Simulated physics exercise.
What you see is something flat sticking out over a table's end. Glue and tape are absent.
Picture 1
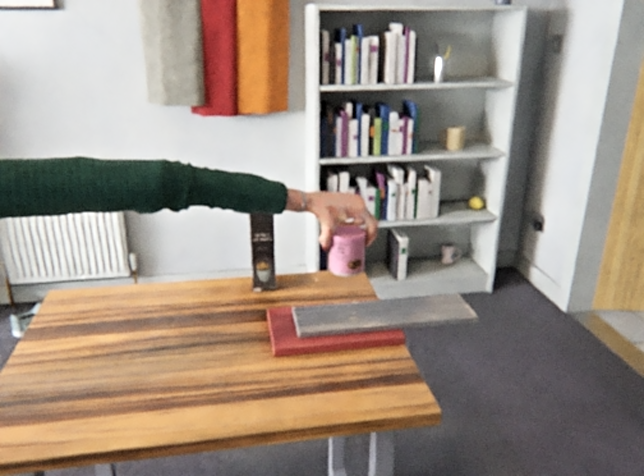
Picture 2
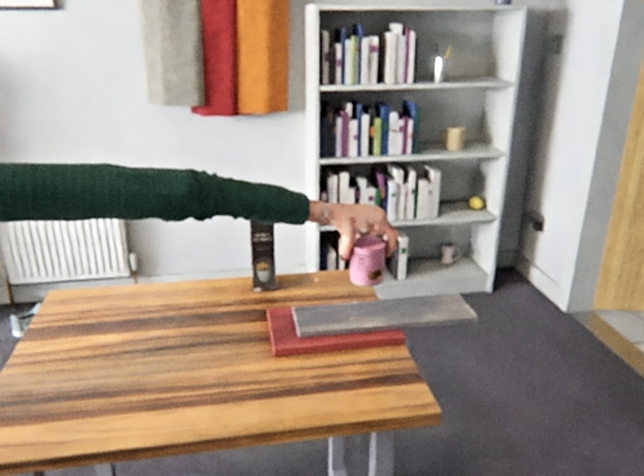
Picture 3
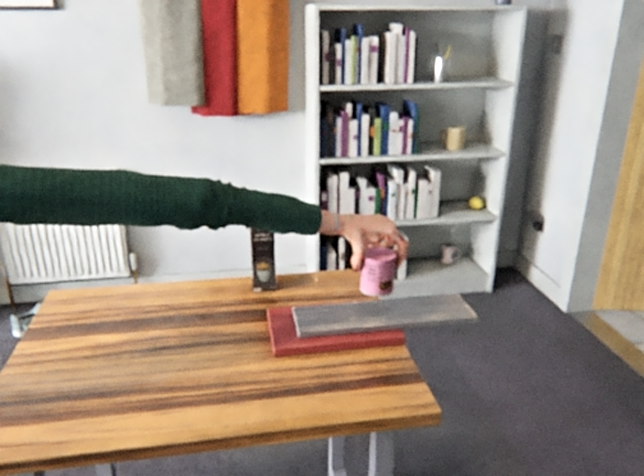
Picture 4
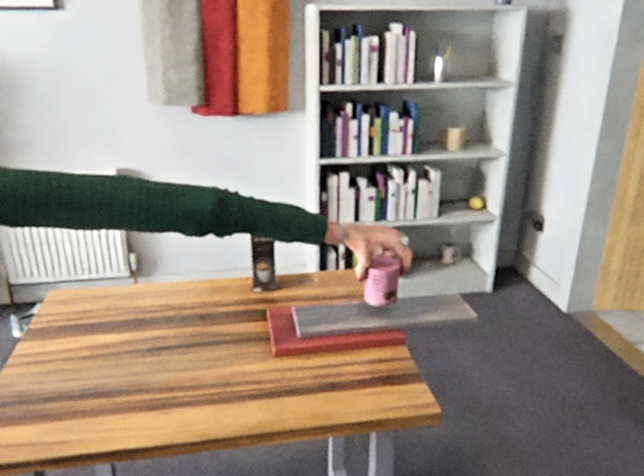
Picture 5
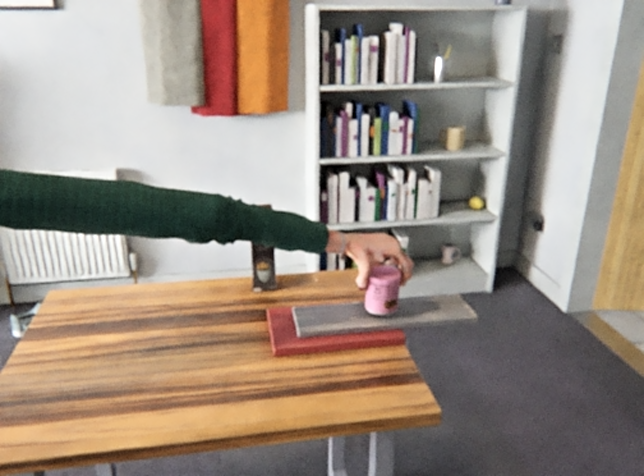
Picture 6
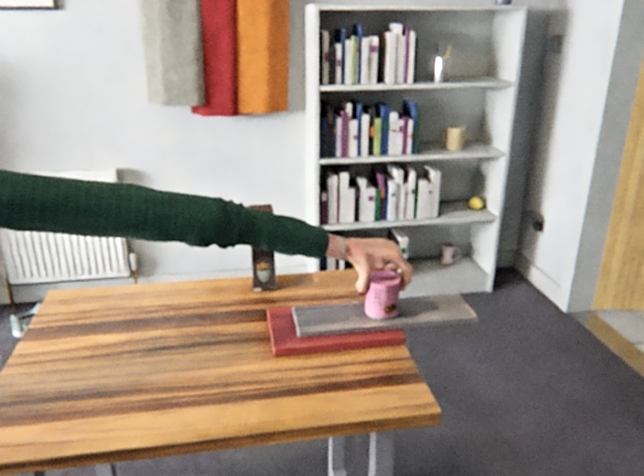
A pink tin, held from above by a hand in a green sleeve, moves right and down over a wooden table until it rests on a grey plank lying across a red slab and jutting past the table's end.
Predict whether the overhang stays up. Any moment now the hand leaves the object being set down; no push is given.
Stable.
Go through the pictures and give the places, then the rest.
Coming down; pink tin (347, 251); red slab (333, 326), in the first picture.
Coming down; pink tin (367, 261); grey plank (384, 314), in the second picture.
Coming down; pink tin (378, 271); black carton (263, 248), in the third picture.
Coming down; pink tin (382, 281); red slab (333, 326), in the fourth picture.
Coming down; pink tin (383, 290); grey plank (384, 314), in the fifth picture.
In place under the hand; pink tin (382, 295); black carton (263, 248), in the sixth picture.
Then, 0.90 s past the last view, nothing moves.
Then, 1.80 s past the last view, things are still on the move.
Finally, all 4 still in place. Final places as the last picture's camera would see them, pink tin near (384, 295). The plank holds.
